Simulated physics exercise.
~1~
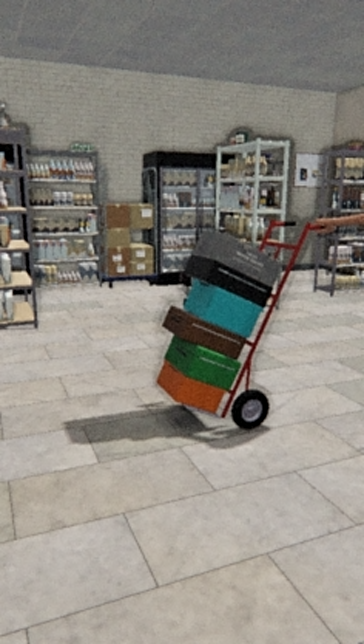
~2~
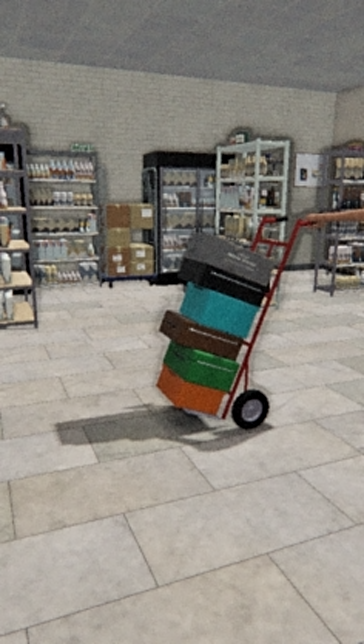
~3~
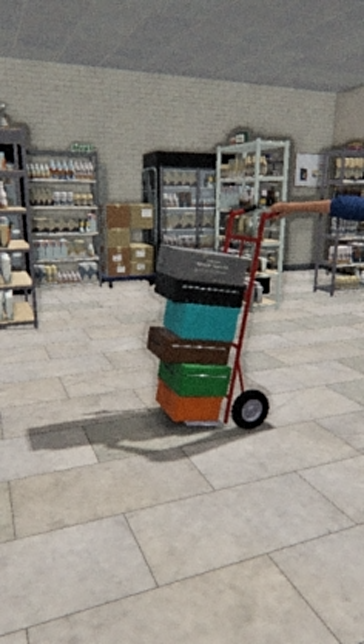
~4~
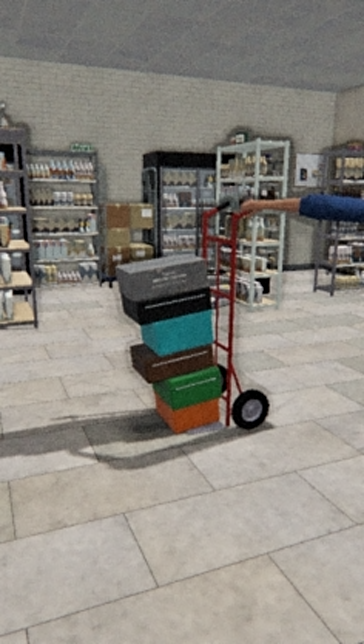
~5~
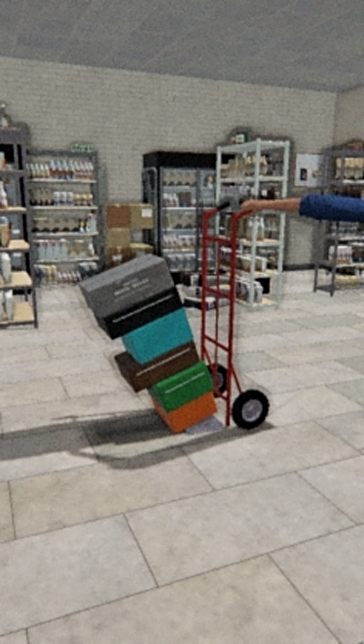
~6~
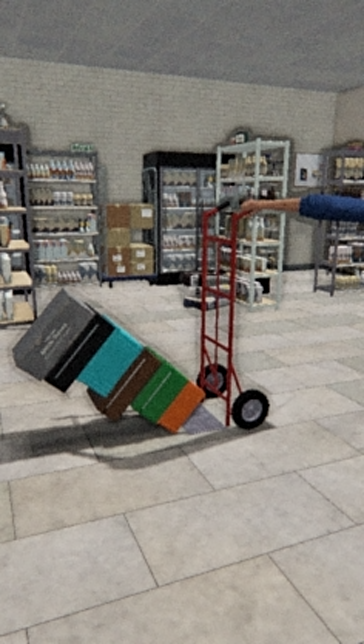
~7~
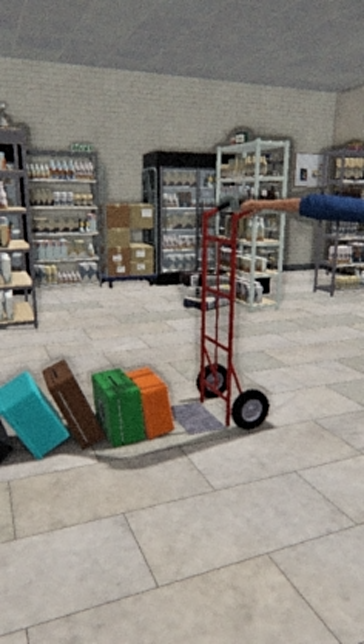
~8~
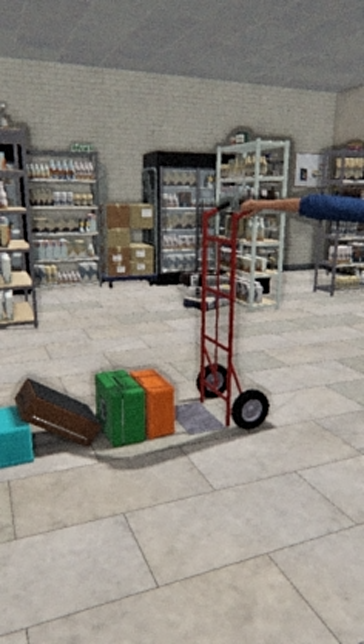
A red two-wheeled hand truck stands tilted back in a pale-tiled storeroom, seen from a still, side-on view, with stocked shelves and cardboard boxes along the brick wall. It carries a leaning stack, with orange at the bottom, then green, brown, turquoise, black and grey on top. A blue-sleeved arm at the right swings the truck upright. The stack keeps tipping left, away from the frame, and topples onto the floor. The grey and black pieces leave view at the left, while turquoise, brown, green and orange lie strewn beside the upright, empty truck, still held.
